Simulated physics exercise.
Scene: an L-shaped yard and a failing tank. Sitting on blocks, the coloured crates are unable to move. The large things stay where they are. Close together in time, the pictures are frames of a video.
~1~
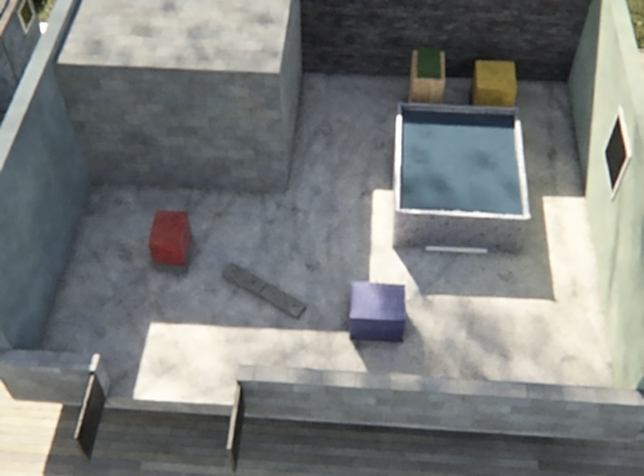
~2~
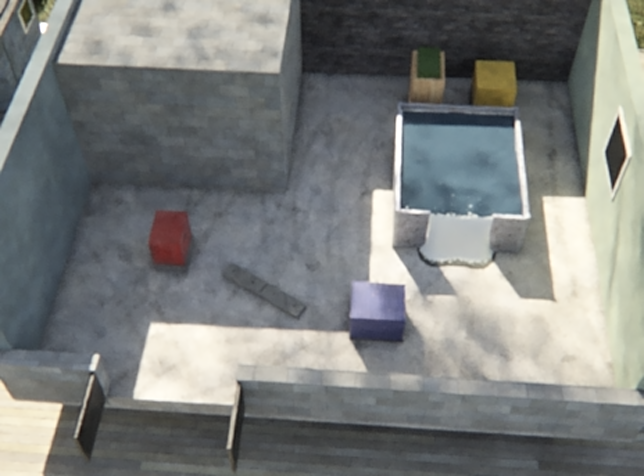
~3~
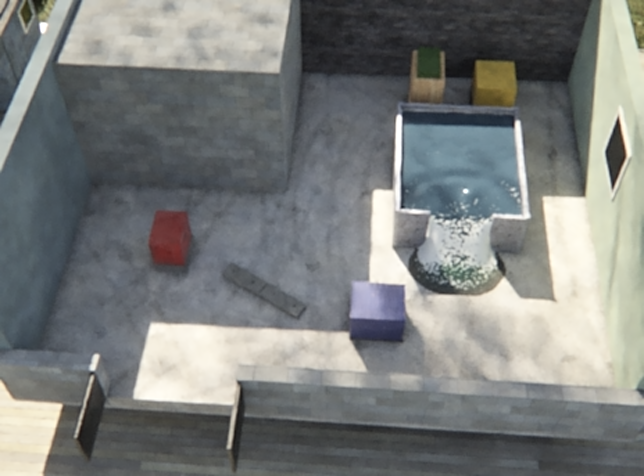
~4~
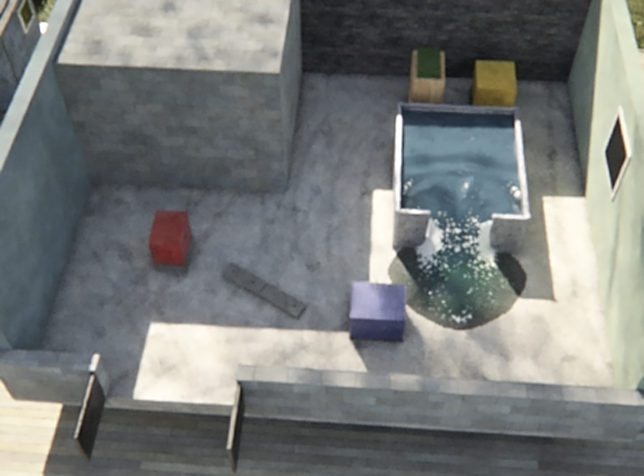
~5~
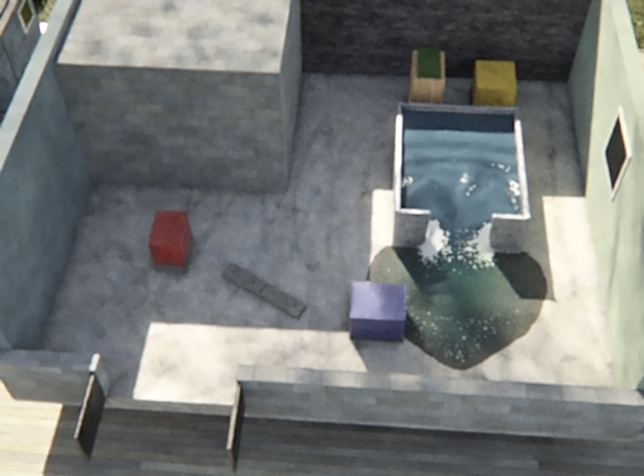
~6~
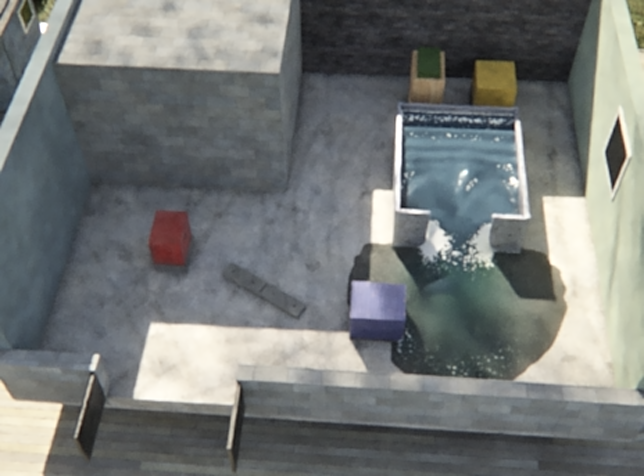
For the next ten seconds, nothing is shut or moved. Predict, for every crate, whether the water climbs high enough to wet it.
As I see it, the yellow crate never gets touched by the water, the blue crate gets touched by the water, the red crate never gets touched by the water.
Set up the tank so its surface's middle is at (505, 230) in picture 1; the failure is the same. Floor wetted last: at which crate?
The yellow crate.
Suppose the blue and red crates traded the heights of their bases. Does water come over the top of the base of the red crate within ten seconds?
As for the red, it goes under.
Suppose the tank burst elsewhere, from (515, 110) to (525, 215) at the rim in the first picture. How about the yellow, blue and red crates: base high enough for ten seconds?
As it turns out, the yellow crate is swamped, the blue crate is swamped, and the red crate stays unwetted.
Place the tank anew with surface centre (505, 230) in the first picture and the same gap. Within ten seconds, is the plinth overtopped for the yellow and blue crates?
Briefly, yellow crate stays clear, while blue crate gets flooded.
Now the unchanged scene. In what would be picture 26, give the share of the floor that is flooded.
My estimate is close to 55 per cent.
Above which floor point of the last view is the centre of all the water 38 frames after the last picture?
I reckon somewhere around (406, 256).
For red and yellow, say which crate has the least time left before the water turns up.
The answer is the one in red.
A moment on, water covers 25 % of the floor; the yellow crate not reached, the blue crate water round its plinth, the red crate not reached.
Next, water covers 35 % of the floor; the yellow crate not reached, the blue crate water round its plinth, the red crate not reached.
Then, water covers 55 % of the floor; the yellow crate not reached, the blue crate water round its plinth, the red crate water round its plinth.
Later, water covers 75 % of the floor; the yellow crate water round its plinth, the blue crate water round its plinth, the red crate water round its plinth.
In the end, water covers 95 % of the floor; the yellow crate stayed above the water, the blue crate was topped, the red crate stayed above the water.
